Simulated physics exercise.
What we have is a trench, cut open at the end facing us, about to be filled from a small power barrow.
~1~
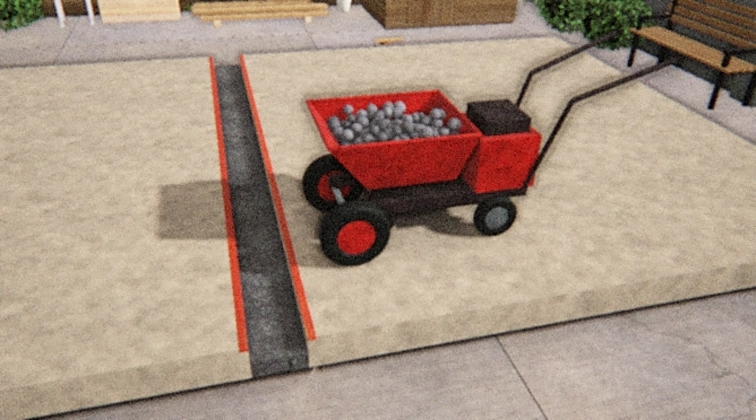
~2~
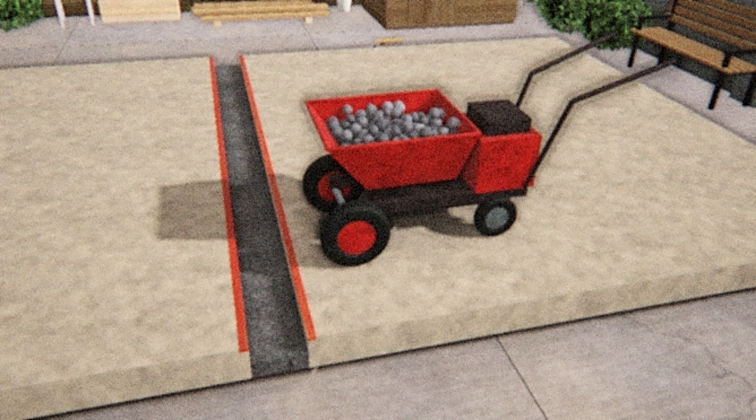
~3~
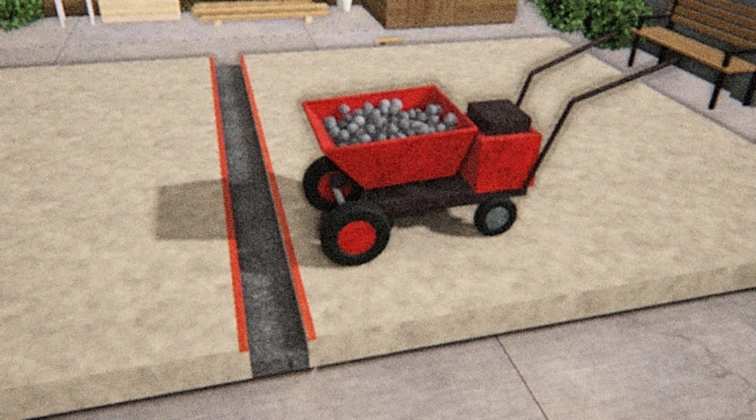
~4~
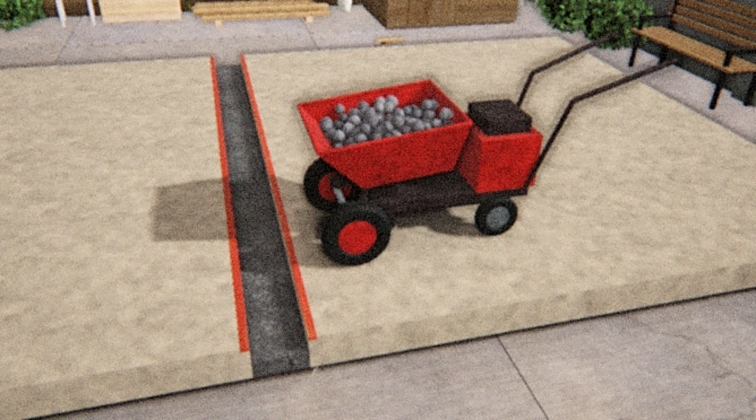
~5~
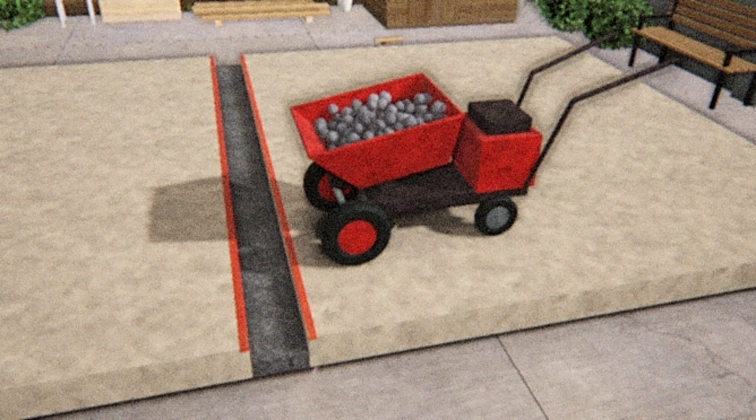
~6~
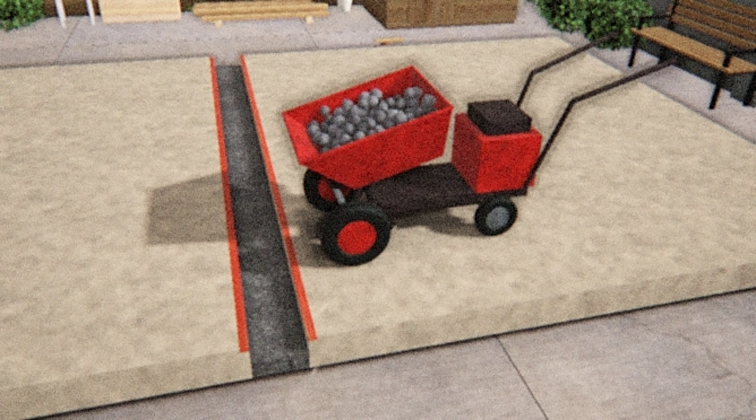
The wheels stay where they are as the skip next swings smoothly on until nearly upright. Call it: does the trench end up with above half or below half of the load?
It ends up with below half.
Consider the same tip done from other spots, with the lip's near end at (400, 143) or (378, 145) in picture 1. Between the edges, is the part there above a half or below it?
In the first case upwards of half; in the second case upwards of half.
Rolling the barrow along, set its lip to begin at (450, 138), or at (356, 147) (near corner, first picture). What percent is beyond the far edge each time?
0 and 50 percent, in that order.
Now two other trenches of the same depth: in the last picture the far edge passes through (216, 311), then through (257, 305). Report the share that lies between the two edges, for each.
Lab note: Try one about 50 %, try two about 0 %.
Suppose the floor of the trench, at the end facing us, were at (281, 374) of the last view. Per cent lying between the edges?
Something like 20 %.
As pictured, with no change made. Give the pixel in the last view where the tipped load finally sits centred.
(202, 250).
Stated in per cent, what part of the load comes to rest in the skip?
Close to 0 percent.
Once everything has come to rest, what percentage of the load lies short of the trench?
It comes to close to 0 %.
Just after the last frame, skip tipped steeply; every one in the skip.
A moment on, skip tipped right over; the larger part in the skip; just a few in or heaped over the trench; about a tenth beyond it; just a few falling.
Further on, skip tipped right over; about a tenth in the skip; about a tenth in or heaped over the trench; the larger part beyond it; just a few falling.
When it is over, skip tipped right over; roughly a quarter in or heaped over the trench; the larger part beyond it.
